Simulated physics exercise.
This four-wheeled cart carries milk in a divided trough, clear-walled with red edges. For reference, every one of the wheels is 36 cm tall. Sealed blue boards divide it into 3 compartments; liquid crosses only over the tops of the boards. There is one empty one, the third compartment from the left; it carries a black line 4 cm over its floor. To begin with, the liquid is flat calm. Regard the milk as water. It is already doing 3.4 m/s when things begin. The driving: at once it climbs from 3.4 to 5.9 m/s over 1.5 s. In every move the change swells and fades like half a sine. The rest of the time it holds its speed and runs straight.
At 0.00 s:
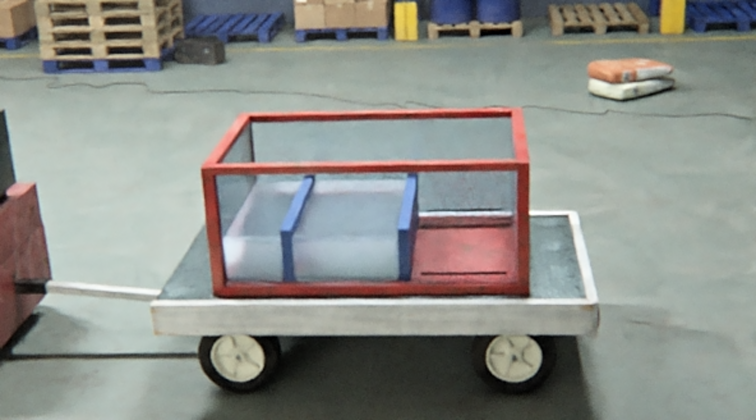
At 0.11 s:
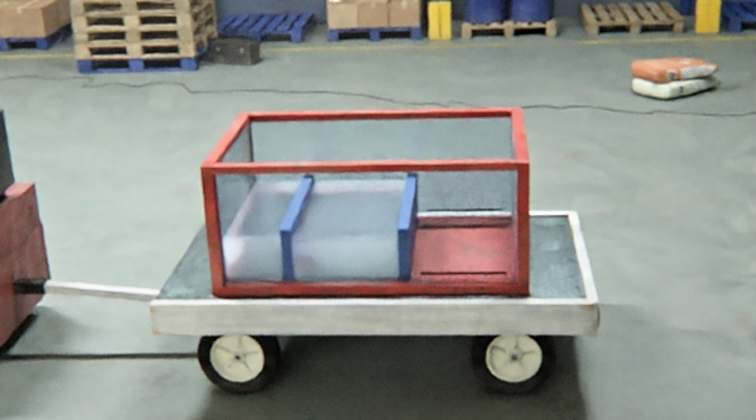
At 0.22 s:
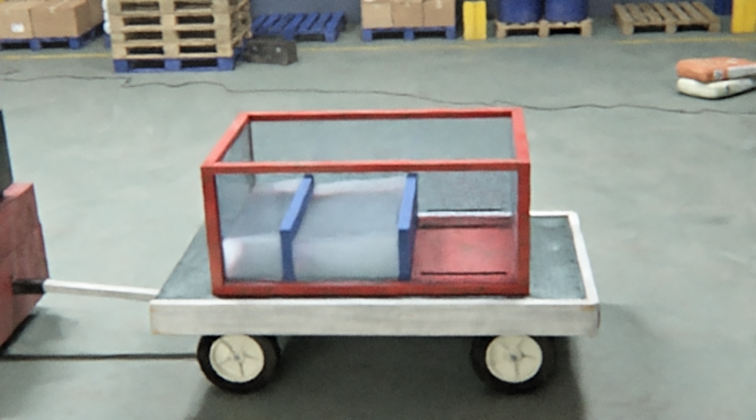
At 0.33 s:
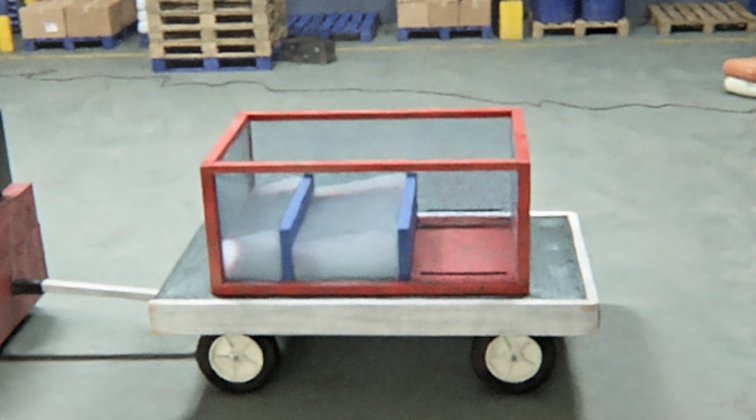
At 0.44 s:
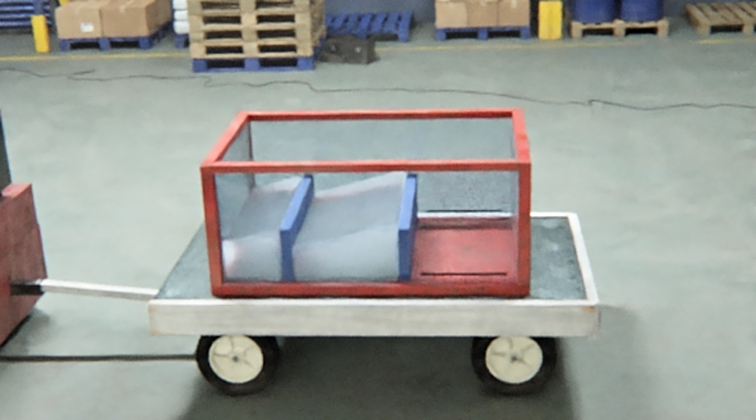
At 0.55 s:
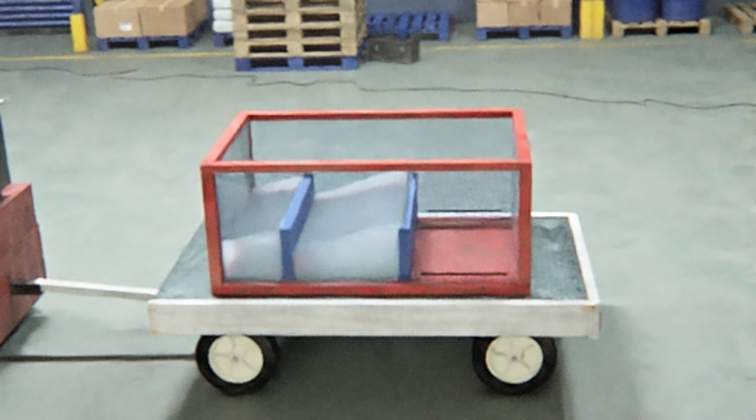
A cart rolls left through a warehouse while milk in its clear-walled trough tilts up rightward.
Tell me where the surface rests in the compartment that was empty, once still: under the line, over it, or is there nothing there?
Under the line.
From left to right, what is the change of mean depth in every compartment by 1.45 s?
In cm: 0, 1 down, 1 up.
Then, 0.95 s in, left to right it is 21, 20, 1 cm deep.
Then, 1.45 s in, left to right it is 21, 20, 1 cm deep.
Then, 2.05 s in, left to right it is 21, 20, 1 cm deep.
Then, 4.49 s in, left to right it is 21, 20, 1 cm deep.
